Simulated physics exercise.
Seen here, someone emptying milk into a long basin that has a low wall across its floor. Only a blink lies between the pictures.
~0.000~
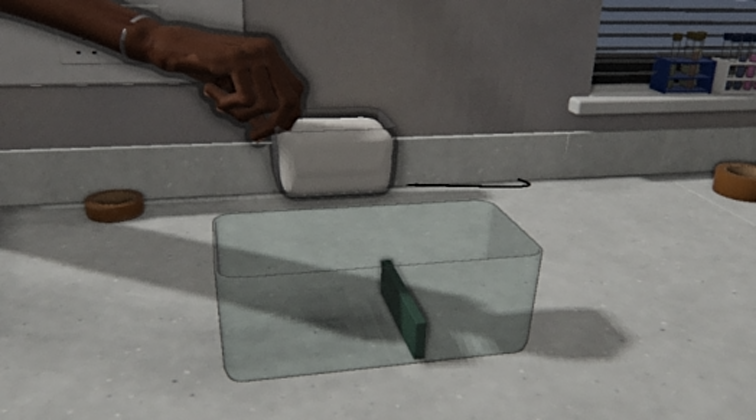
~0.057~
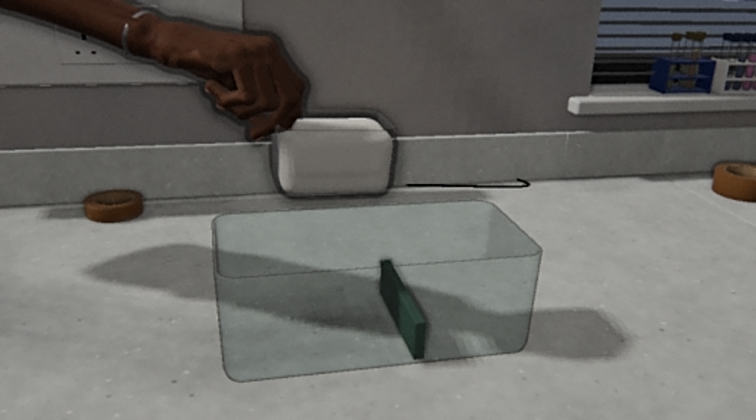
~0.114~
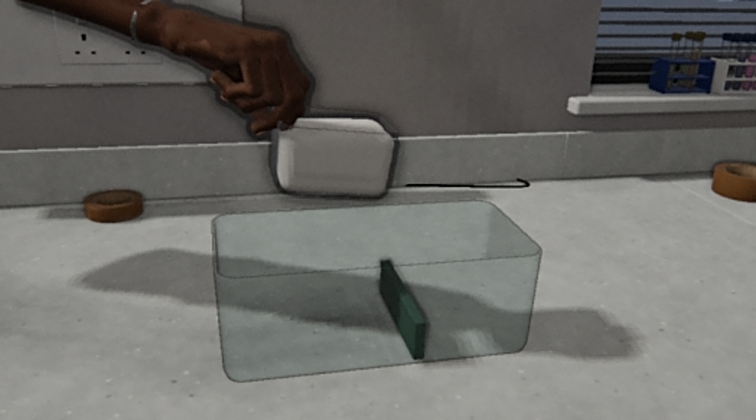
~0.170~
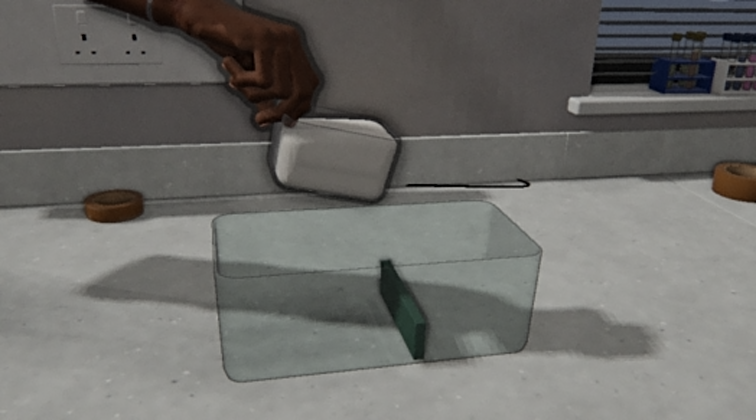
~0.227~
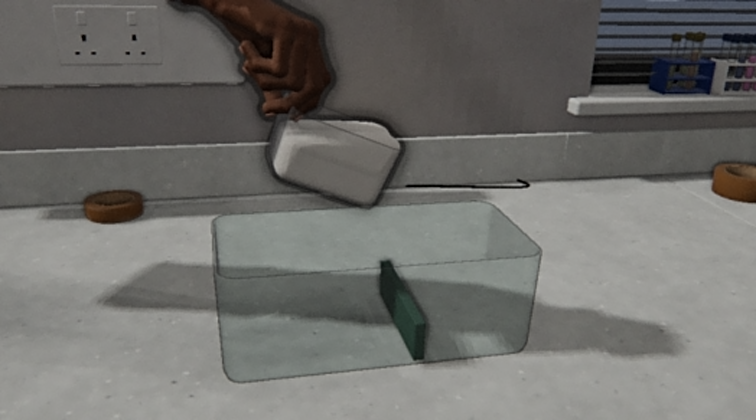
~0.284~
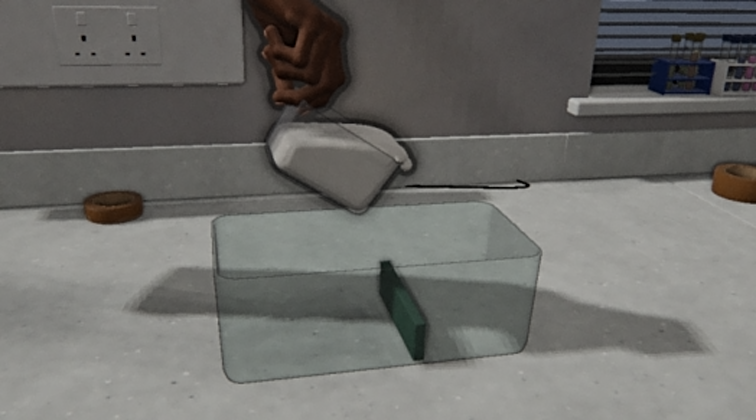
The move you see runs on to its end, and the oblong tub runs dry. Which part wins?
The right part.
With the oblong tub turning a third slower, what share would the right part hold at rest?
Roughly 80 in a hundred.
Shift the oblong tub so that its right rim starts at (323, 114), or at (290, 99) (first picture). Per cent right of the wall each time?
Roughly 5 per cent, and 5 per cent.
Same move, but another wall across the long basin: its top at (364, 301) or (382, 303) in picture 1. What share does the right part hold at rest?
In turn 90 and 85 in a hundred.
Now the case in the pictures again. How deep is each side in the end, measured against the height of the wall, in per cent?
Some 10 per cent left and 50 right.
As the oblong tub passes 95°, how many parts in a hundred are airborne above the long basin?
Roughly 25 in a hundred.
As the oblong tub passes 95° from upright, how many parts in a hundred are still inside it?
About 20 per cent.
After 0.58 s the tilt is 95° and 20 per cent is still to pour, 0 is left of the wall and 54 right of it.
After 0.80 s the tilt is 112° and 2 per cent is still to pour, 16 is left of the wall and 78 right of it.
After 1.03 s the tilt is 112° and 0 per cent is still to pour, 21 is left of the wall and 78 right of it.
After 1.28 s the tilt is 112° and 0 per cent is still to pour, 21 is left of the wall and 78 right of it.
In the end 21 per cent lies left of the wall, 78 right of it and 1 outside.
